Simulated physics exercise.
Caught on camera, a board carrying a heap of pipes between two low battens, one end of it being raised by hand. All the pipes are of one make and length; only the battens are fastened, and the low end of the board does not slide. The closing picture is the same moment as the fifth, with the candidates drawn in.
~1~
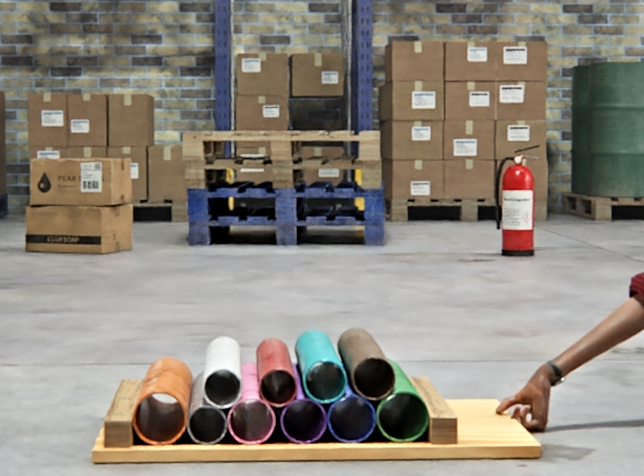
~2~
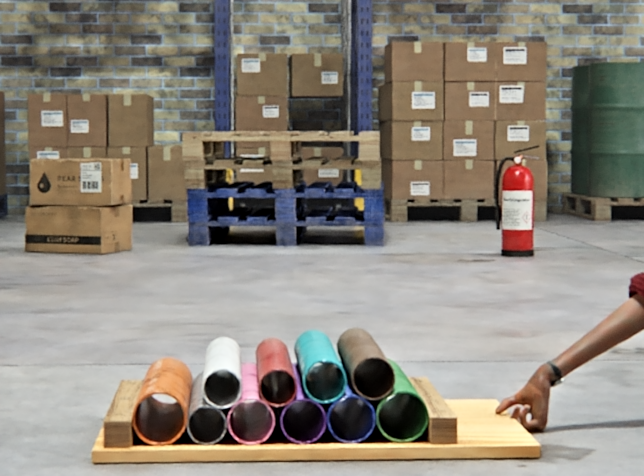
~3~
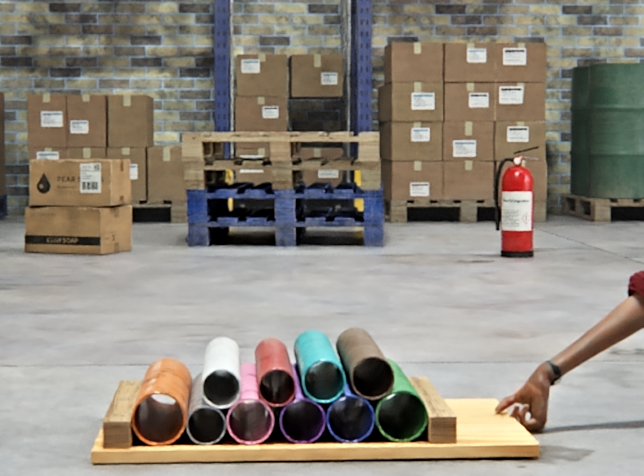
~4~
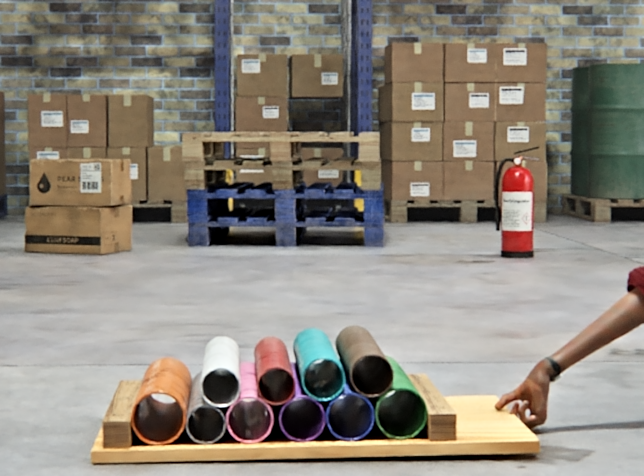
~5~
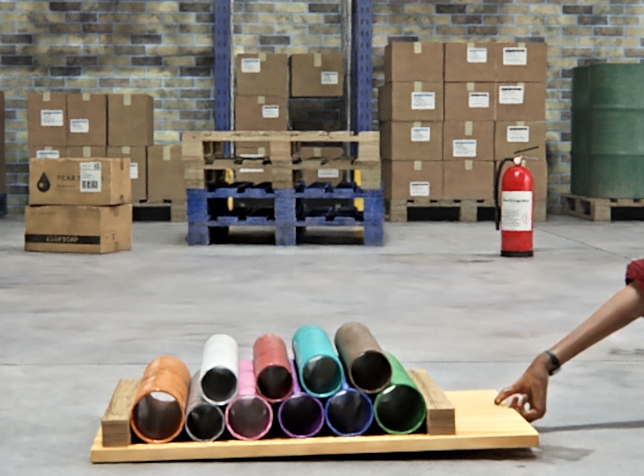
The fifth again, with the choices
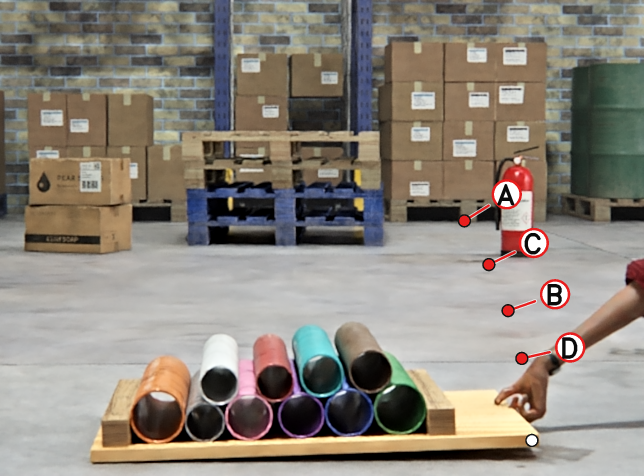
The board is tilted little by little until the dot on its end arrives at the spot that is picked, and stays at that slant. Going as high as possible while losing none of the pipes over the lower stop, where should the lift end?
C is the limit.
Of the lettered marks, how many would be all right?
Three of the four.
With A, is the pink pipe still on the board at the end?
Yes, with A.
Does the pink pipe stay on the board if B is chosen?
Yes.
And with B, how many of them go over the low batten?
It comes to none.
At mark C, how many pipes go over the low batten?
With C, none.
On the marked copy, A at (464, 221); B at (508, 310); C at (489, 265); D at (522, 358); the white dot at (532, 440).
Taking C. A third of the way, board at 16°.
Two thirds of the way, board at 26°.
When it is over, board at 26°, none over the low batten.
As for the rest, A four over the low batten (white, brown, red, turquoise); B none over the low batten; D none over the low batten.
